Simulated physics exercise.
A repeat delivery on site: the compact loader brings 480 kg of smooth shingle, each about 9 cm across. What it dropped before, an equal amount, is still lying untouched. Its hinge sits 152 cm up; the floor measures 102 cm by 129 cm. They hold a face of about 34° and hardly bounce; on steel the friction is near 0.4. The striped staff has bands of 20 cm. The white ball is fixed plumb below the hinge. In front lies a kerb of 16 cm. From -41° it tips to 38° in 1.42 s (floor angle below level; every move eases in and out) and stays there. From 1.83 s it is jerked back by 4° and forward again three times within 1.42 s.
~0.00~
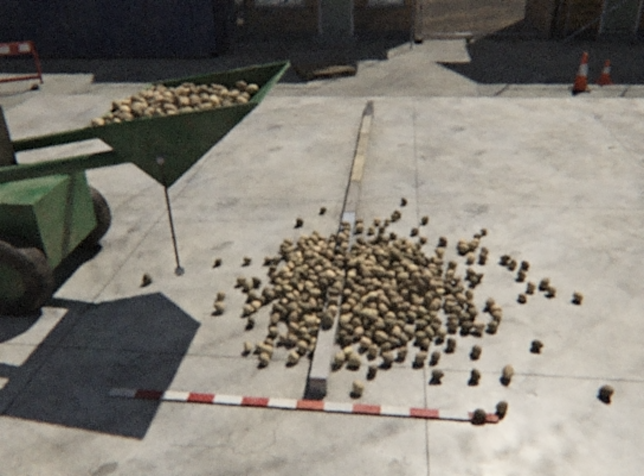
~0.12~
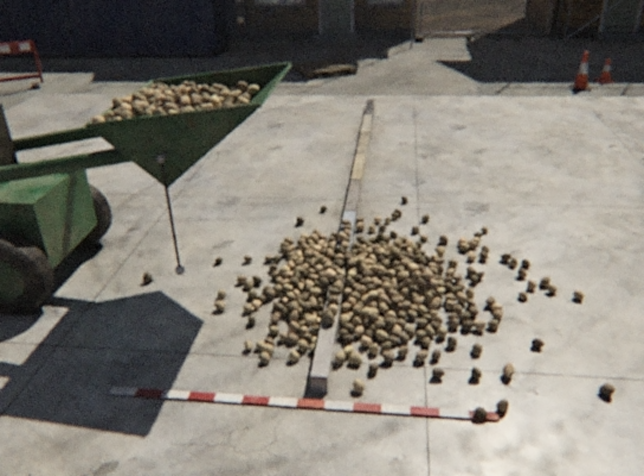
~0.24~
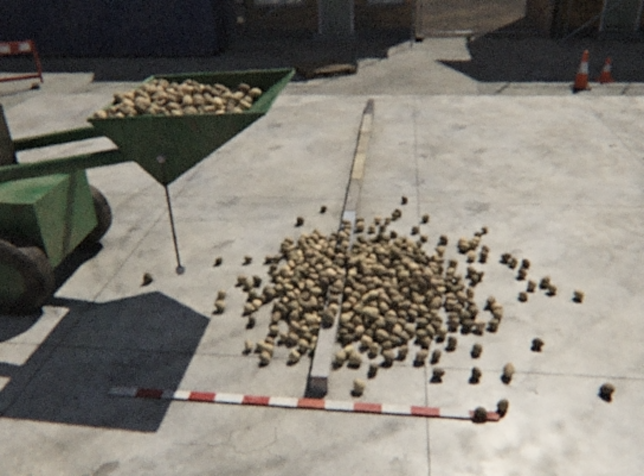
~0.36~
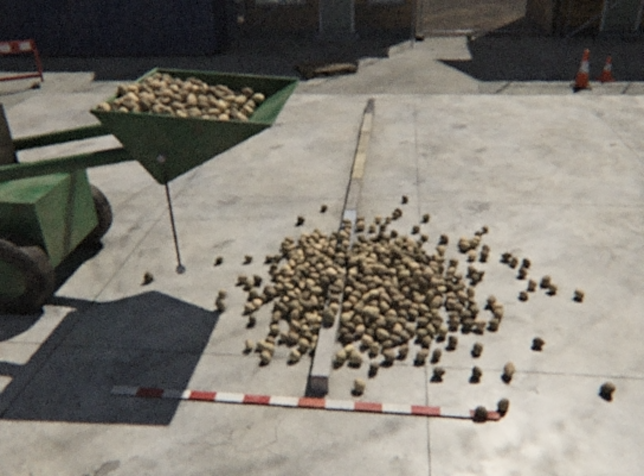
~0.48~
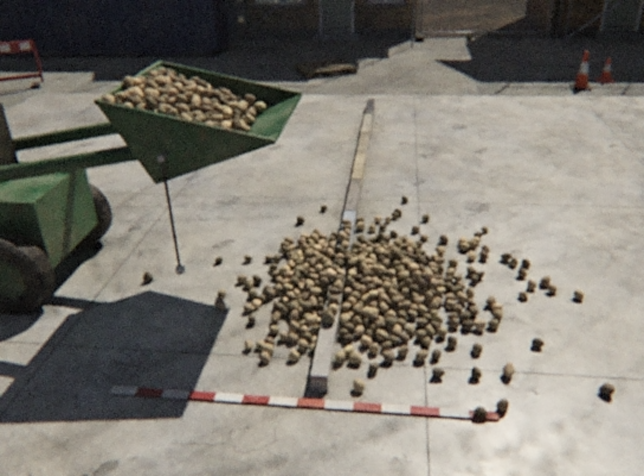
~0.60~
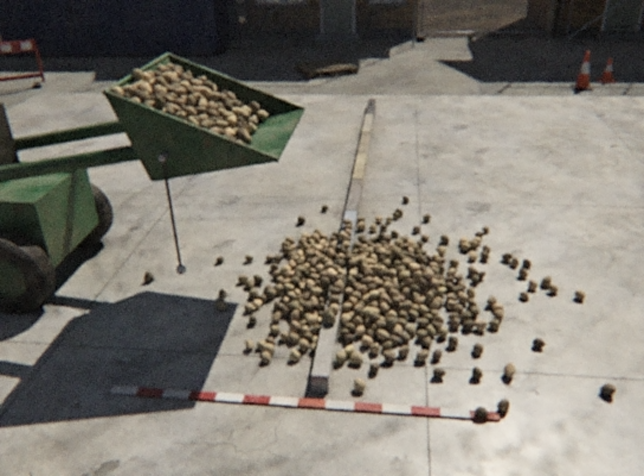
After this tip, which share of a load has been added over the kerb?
Roughly 38 per cent of a load more.
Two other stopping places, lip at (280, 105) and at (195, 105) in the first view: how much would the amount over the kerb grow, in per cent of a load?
First some 60, then 0 per cent.
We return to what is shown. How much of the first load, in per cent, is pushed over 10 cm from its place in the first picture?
Roughly 15 per cent of them.
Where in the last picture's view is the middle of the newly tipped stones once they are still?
Their middle is at about (322, 271).
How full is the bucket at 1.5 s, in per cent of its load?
It holds some 50 per cent.
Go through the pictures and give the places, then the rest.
In the first frame, the bucket is at -41°, its lip at (258, 103); the top of the load is at (190, 94). The earlier load is highest near (340, 259), 21 cm above ground level, 37 % on this side of the kerb, 63 % over the kerb.
In the second frame, the bucket is at -39°, its lip at (260, 105); the top of the load is at (186, 92); the stones move at 0.1 m/s on average.
In the third frame, the bucket is at -35°, its lip at (265, 113); the top of the load is at (166, 91); the stones move at 0.2 m/s on average.
In the fourth frame, lip at (271, 125), floor tilted -28°, highest stones at (157, 85); the stones move at 0.3 m/s on average.
In the fifth frame, the bucket is at -20°, its lip at (275, 142); the top of the load is at (158, 77); the stones move at 0.3 m/s on average.
In the sixth frame, the bucket is at -11°, its lip at (278, 160); the top of the load is at (164, 73); the stones move at 0.3 m/s on average.
After 1.1 s the floor is at 25°; in per cent of one load, 100 in the bucket, 37 on this side of the kerb, 63 over the kerb; the foremost stones are at (546, 289).
After 1.5 s the floor is at 38°; in per cent of one load, 50 in the bucket, 87 on this side of the kerb, 63 over the kerb; the foremost stones are at (546, 289).
After 3.7 s the floor is at 38°; in per cent of one load, 0 in the bucket, 99 on this side of the kerb, 101 over the kerb; the foremost stones are at (546, 287).
After 6.5 s the floor is at 38°; in per cent of one load, 0 in the bucket, 99 on this side of the kerb, 101 over the kerb; the foremost stones are at (546, 287). Net gain over the kerb, 38.
